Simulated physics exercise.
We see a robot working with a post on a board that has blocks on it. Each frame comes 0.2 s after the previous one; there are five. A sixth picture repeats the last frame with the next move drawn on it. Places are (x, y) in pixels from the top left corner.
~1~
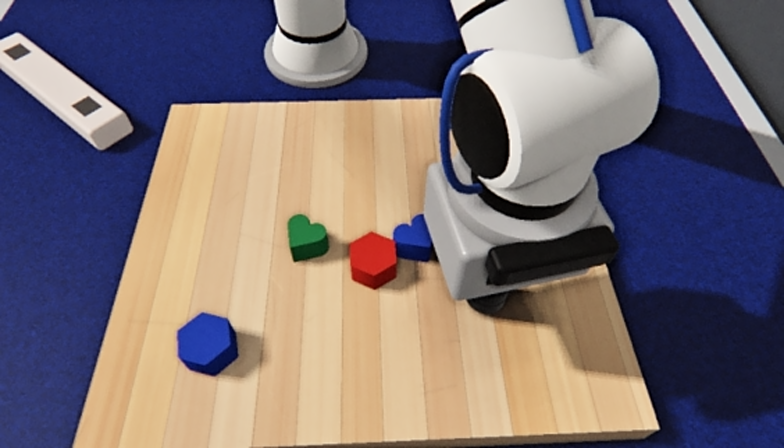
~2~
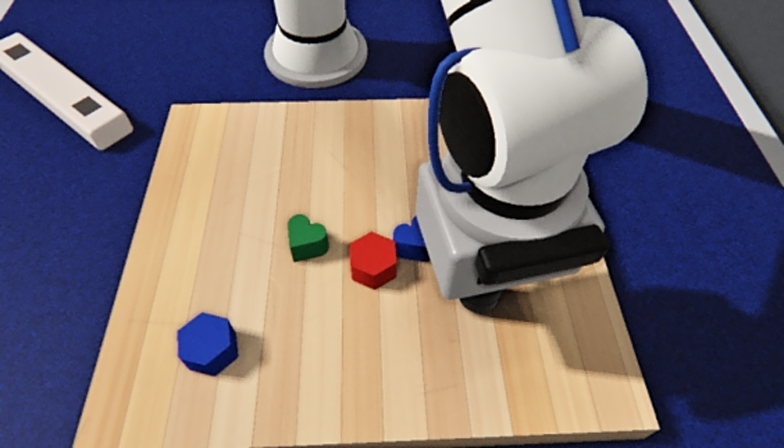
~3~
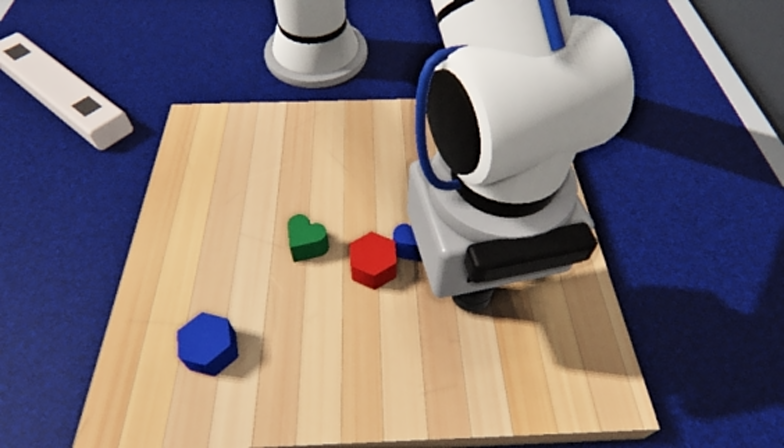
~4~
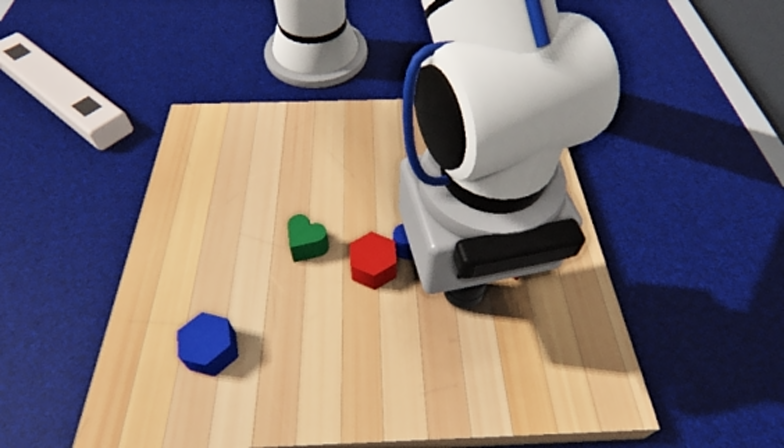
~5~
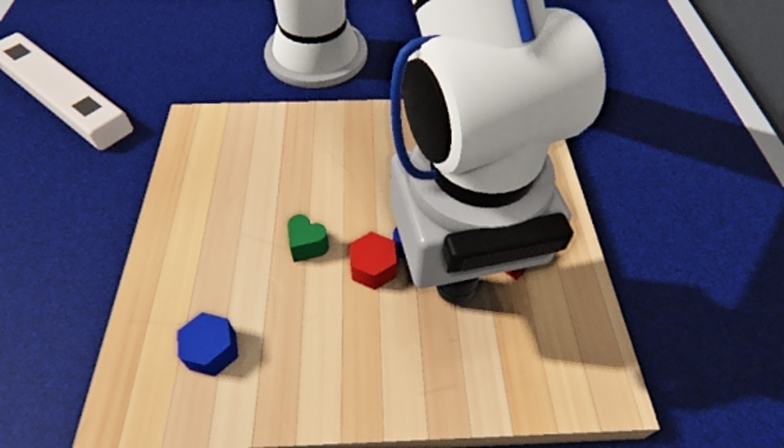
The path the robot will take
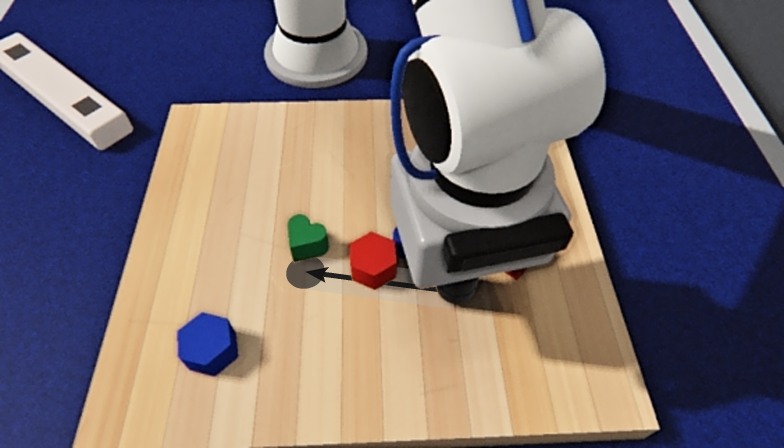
A white robot arm with a blue cable leans over a pale wooden board on blue carpet, seen from a fixed, raised view. A green heart and a red hexagon sit near the middle beside a partly covered blue heart, with a blue hexagon at lower left. The arm slides slowly left, increasingly covering the blue heart and revealing a bit of red behind it, while the blocks stay still.
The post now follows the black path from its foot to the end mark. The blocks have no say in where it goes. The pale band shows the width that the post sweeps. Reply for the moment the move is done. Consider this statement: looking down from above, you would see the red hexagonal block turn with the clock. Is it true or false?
That is true.
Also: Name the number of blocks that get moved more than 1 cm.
I expect two blocks to move.
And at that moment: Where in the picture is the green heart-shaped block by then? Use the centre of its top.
I predict (281, 210).
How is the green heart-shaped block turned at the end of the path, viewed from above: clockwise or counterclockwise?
Rotation: Counter-clockwise.
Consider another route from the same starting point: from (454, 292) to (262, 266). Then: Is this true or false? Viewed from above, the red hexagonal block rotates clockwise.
My answer: True.
Path on the board, from (454, 292) directly to (306, 272).
On the path given first. One third of the way, post (402, 281); red hexagonal block (363, 249).
Two thirds of the way, post (352, 274); green heart-shaped block (292, 221), turned 45° anticlockwise; red hexagonal block (331, 232), turned 55° clockwise.
At the end, post (304, 267); green heart-shaped block (281, 210), turned 50° anticlockwise; red hexagonal block (316, 222), turned 100° clockwise; blue heart-shaped block in place.
